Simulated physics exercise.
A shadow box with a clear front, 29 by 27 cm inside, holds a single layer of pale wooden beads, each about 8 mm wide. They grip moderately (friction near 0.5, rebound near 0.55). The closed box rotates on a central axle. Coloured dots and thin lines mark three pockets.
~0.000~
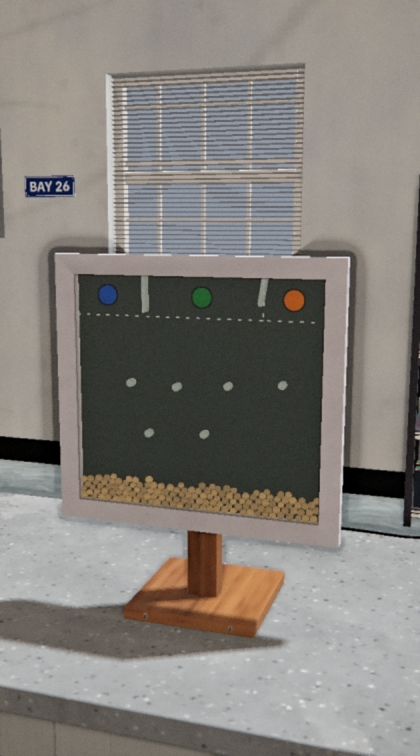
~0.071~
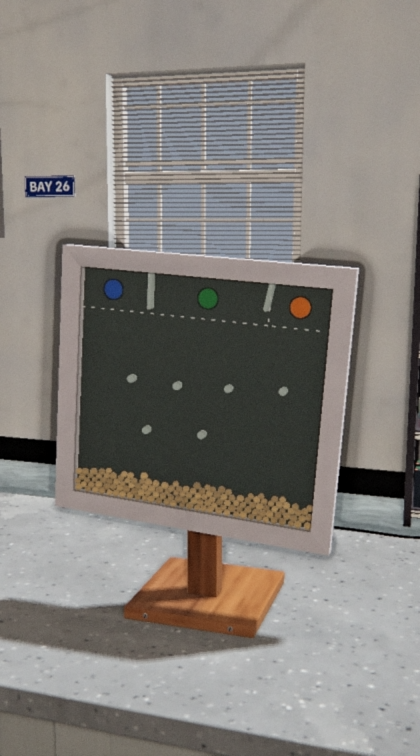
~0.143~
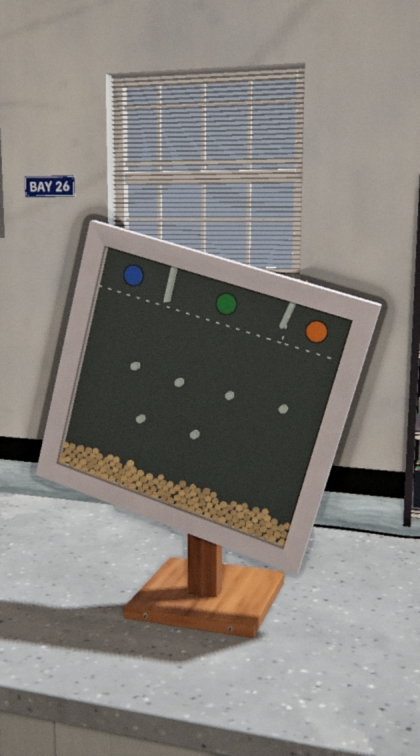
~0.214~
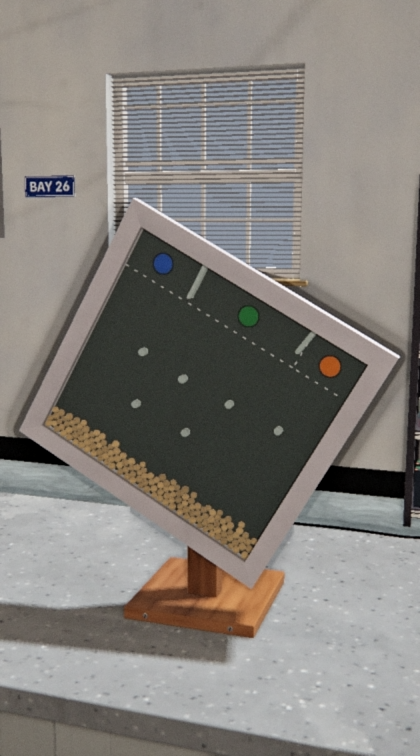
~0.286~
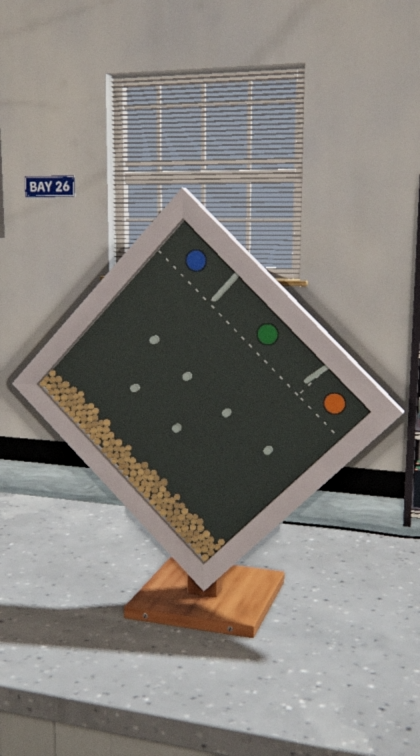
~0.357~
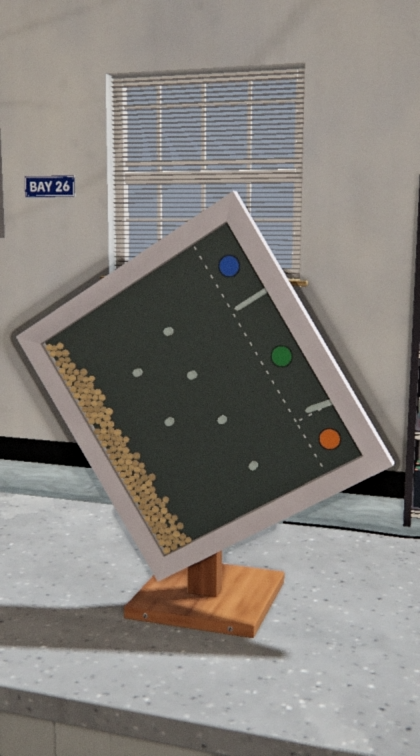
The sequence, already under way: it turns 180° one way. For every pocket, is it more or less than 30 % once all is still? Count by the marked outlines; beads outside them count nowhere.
Orange pocket more, blue pocket less, green pocket more than 30 %.
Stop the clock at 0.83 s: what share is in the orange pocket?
About 30 per cent.
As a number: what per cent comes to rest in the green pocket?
Some 40 per cent.
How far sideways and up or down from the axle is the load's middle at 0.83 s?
About 9 cm left and 9 cm below.
After 0.59 s, it stands 105° clockwise; the beads' middle is 9 cm left of and 9 cm below the centre; nothing in the marked areas.
After 0.83 s, it stands 154° clockwise; the beads' middle is 9 cm left of and 9 cm below the centre; orange 30 %.
After 1.03 s, it stands 180° clockwise; the beads' middle is 10 cm left of and 8 cm below the centre; orange 35 %, green 15 %.
All still by 2.1 s, it stands 180° clockwise; orange 35 %, blue 0 %, green 40 %, elsewhere 25 %.
